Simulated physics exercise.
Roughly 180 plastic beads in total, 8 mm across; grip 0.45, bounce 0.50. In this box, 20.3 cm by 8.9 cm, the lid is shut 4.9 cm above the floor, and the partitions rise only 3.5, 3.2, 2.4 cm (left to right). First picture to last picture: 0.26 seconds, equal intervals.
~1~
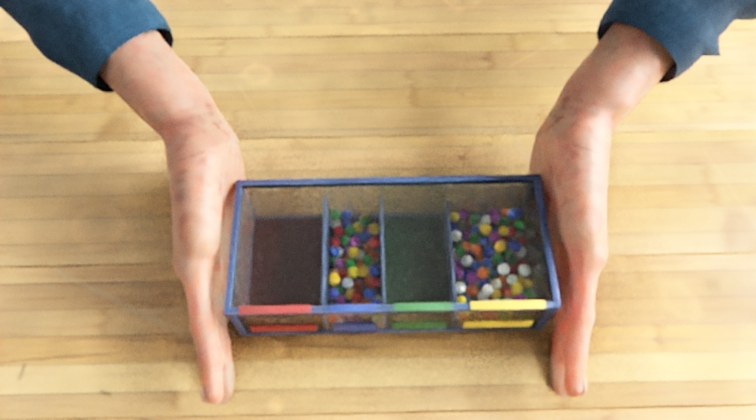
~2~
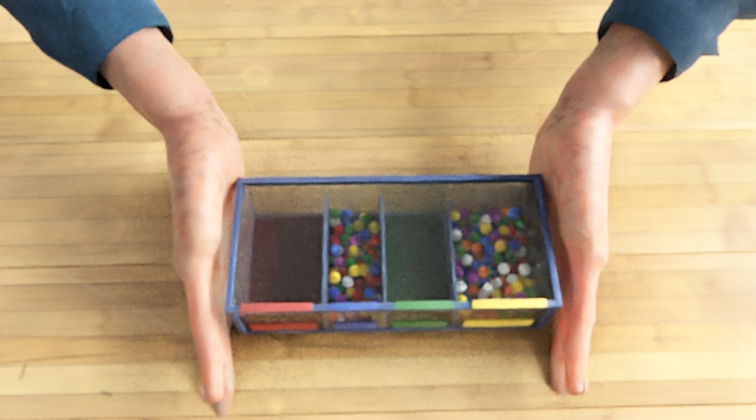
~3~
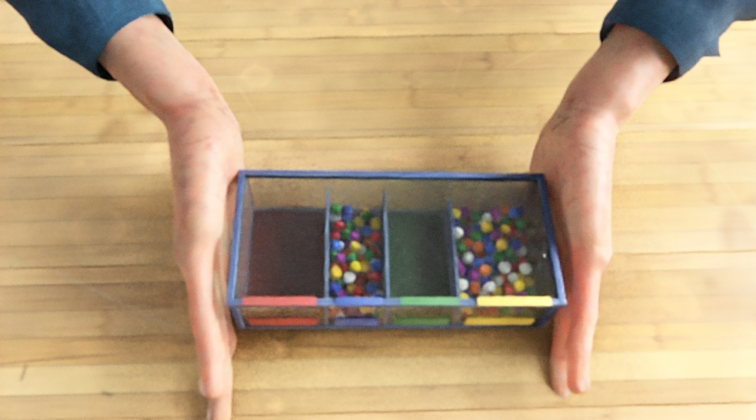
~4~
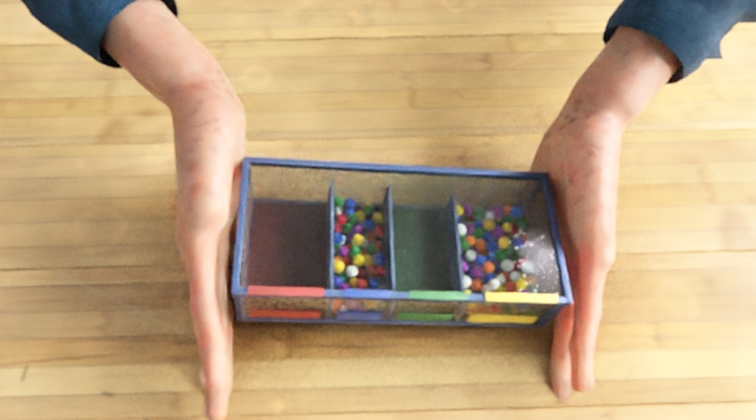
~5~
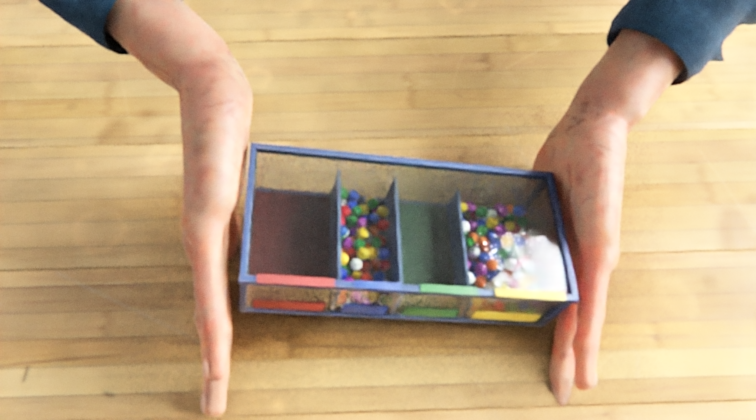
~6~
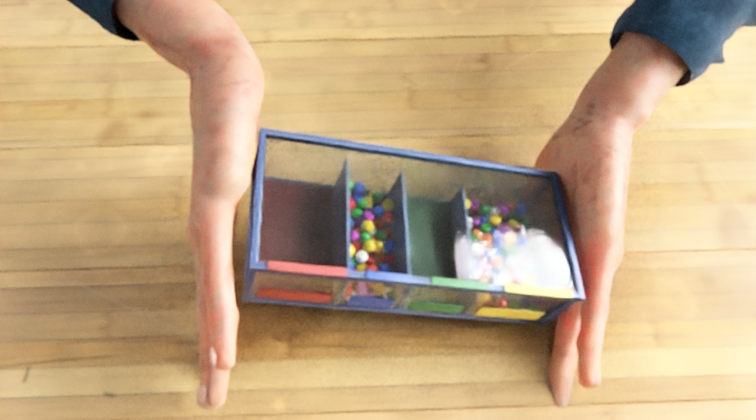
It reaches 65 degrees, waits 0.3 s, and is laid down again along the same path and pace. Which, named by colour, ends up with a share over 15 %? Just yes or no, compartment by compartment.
Red gets a no, blue gets a yes, green gets a no, yellow gets a yes.
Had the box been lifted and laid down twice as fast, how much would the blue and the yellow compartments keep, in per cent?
My answer: Blue gets 35 %, while yellow gets 65 %.
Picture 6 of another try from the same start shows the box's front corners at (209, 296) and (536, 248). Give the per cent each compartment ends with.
The compartments end with red 0 per cent, blue 35 per cent, green 10 per cent and yellow 55 per cent.
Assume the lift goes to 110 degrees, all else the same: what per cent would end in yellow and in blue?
Shares after the change: Yellow 95, blue 0, per cent.
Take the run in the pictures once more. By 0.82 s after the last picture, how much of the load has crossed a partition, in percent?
Value: Close to 0 %.
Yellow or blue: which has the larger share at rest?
The yellow one.
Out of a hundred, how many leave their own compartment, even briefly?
Around 0 percent.
Then, 0.82 s after the last picture, tilt 65 degrees; blue 35 %, yellow 65 %.
Then, 1.36 s after the last picture, tilt 33 degrees; blue 35 %, yellow 65 %.
Then, 1.96 s after the last picture, tilt 0 degrees; blue 35 %, yellow 65 %.
In the end, red 0 %, blue 35 %, green 0 %, yellow 65 %.
